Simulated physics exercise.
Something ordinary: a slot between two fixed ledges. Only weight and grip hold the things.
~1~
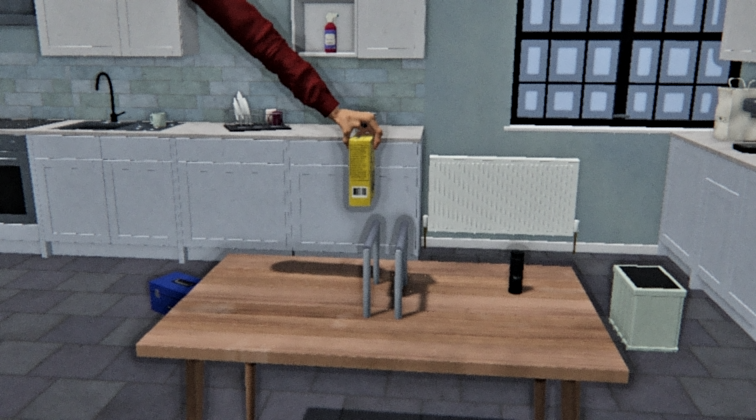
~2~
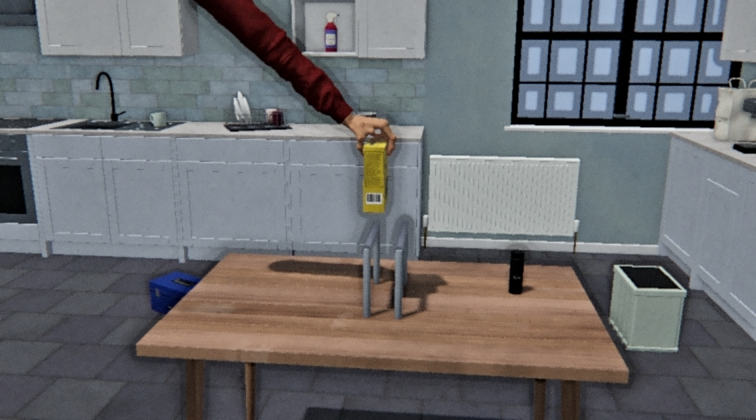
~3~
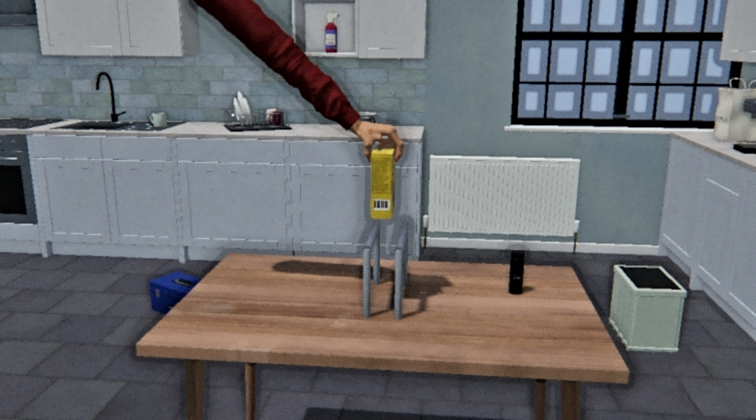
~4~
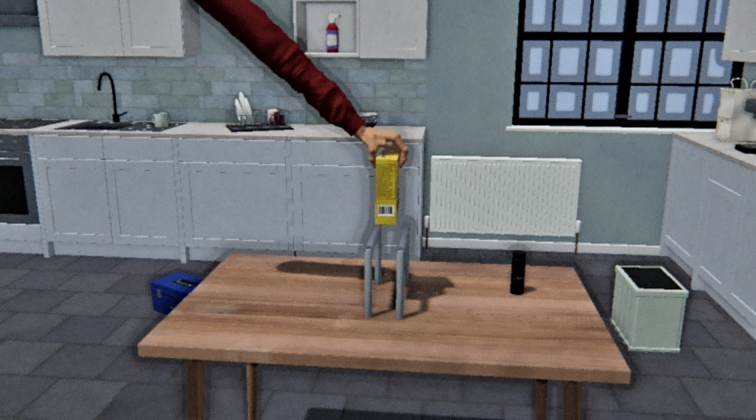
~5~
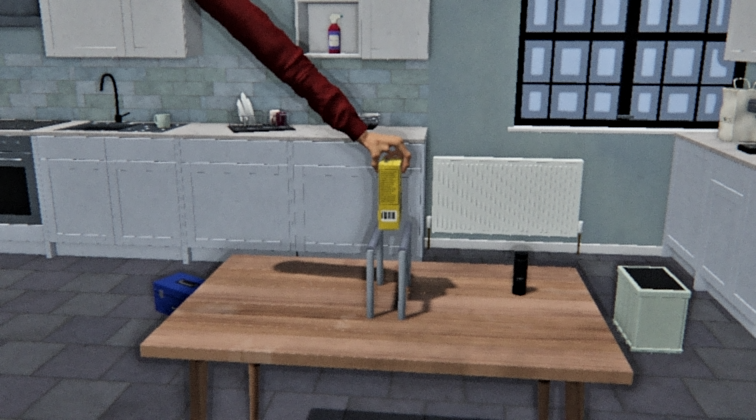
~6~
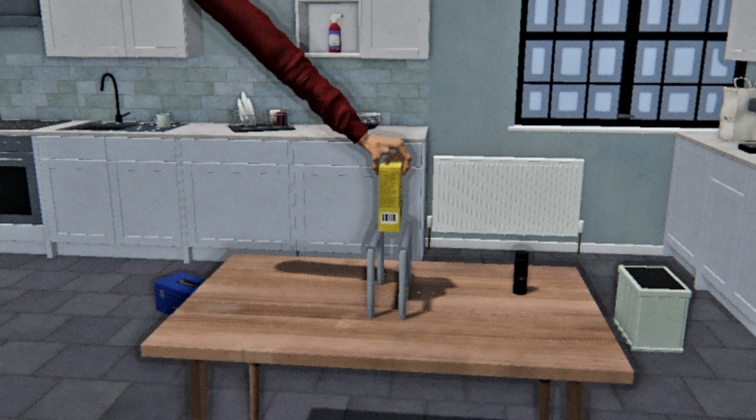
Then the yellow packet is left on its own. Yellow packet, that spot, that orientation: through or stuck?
Through.
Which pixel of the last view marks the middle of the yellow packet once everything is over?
End position, last frame: About (391, 271).
Then, 0.20 s later than the last frame, yellow packet moved a little near (391, 211).
Then, 0.30 s later than the last frame, yellow packet moved about its own width near (391, 260).
When it is over, moved from the start, yellow packet; black shaker as before. End places, in pixels of the last picture, yellow packet near (391, 271). The packet reaches the table.
